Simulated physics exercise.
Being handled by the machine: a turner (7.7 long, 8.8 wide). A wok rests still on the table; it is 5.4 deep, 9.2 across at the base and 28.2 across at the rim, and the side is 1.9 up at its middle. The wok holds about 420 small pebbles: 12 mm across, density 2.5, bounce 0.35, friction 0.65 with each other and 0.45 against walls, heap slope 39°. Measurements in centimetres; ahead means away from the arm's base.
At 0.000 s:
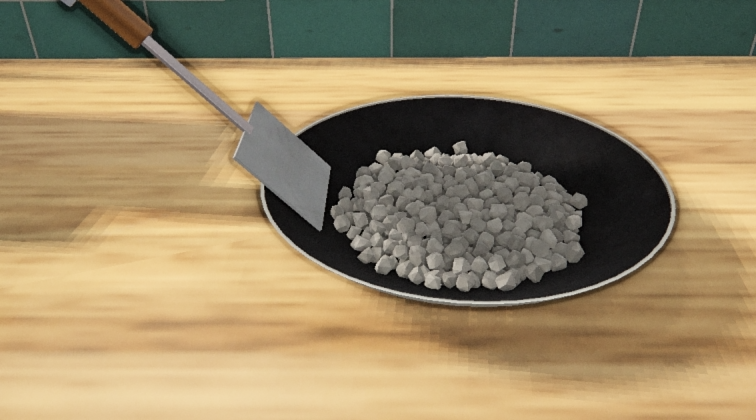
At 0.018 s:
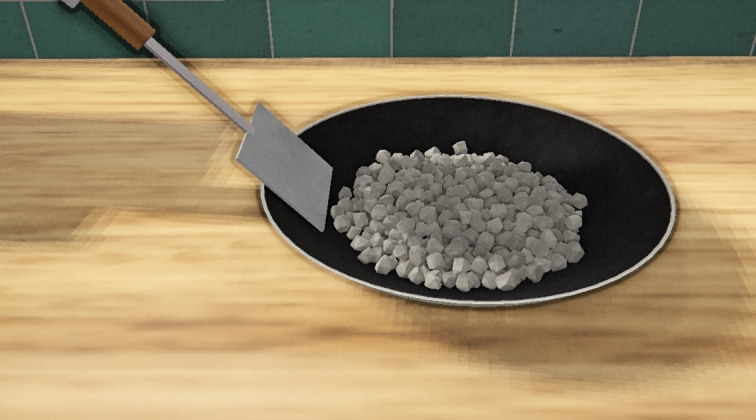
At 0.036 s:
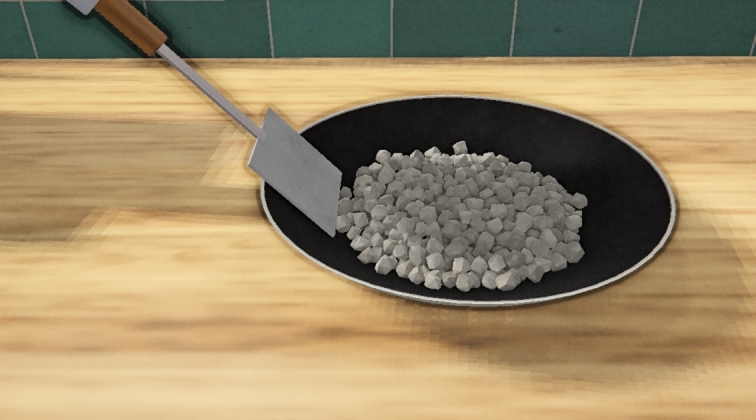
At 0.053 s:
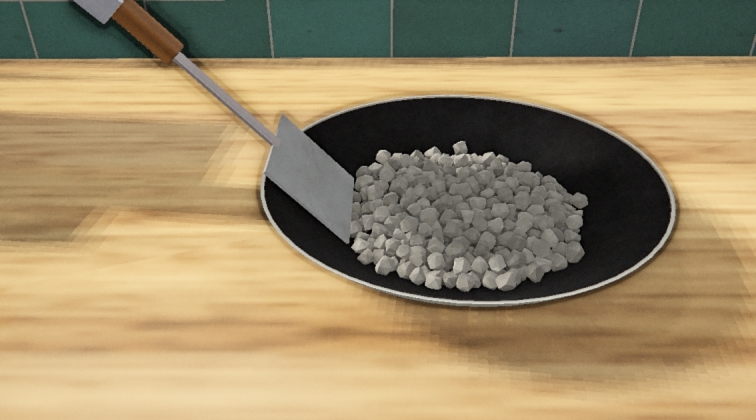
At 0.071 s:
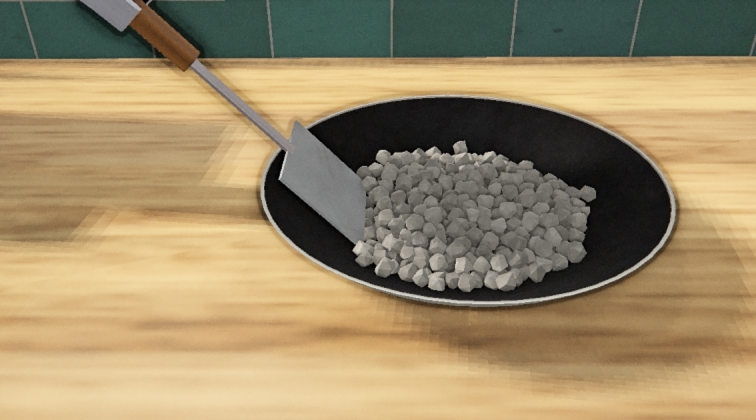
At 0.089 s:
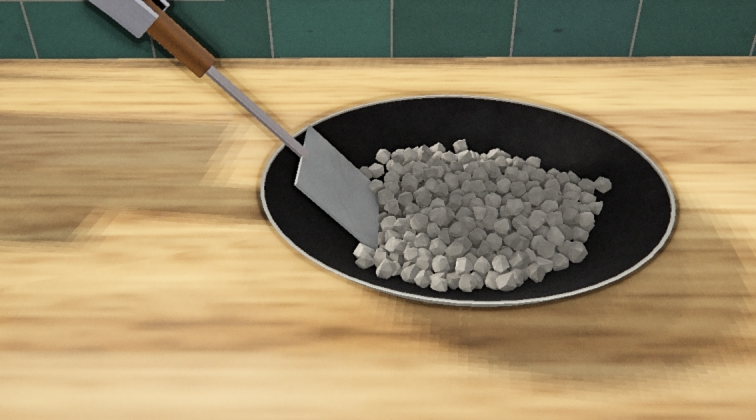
In a black wok on a wooden table, a turner slowly pushes gray pebbles right.
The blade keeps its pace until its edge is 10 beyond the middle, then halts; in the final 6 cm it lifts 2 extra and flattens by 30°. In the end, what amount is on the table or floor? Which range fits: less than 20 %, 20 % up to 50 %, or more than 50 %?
The range that fits is 20 % up to 50 %.
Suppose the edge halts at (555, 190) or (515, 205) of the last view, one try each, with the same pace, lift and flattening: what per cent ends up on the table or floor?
Estimates, in order: 25 % and 5 %.
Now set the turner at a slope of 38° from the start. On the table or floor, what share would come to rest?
It would be near 45 per cent.
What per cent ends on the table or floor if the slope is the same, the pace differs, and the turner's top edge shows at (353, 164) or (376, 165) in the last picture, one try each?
I'd estimate close to 65 and 65 in a hundred.
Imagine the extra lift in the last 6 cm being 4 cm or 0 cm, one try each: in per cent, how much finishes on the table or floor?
First try about 35 %, second try about 35 %.
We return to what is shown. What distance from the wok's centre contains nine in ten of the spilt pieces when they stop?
That works out to near 25 cm.
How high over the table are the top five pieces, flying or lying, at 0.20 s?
6 cm or so.
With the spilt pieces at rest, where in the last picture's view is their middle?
Close to (715, 232) in pixels.
After 0.20 s, sloping 47°, highest piece 6 above the table; 416 in the wok.
After 0.31 s, sloping 38°, highest piece 9 above the table; 389 in the wok, 1 on the table or floor, 26 on the blade or in flight.
After 0.56 s, sloping 17°, highest piece 7 above the table; 256 in the wok, 154 on the table or floor, 6 on the blade or in flight.
After 1.61 s, sloping 17°, highest piece 7 above the table; 256 in the wok, 160 on the table or floor.
At rest, 256 in the wok, 160 on the table or floor. That is 38 % on the table or floor.
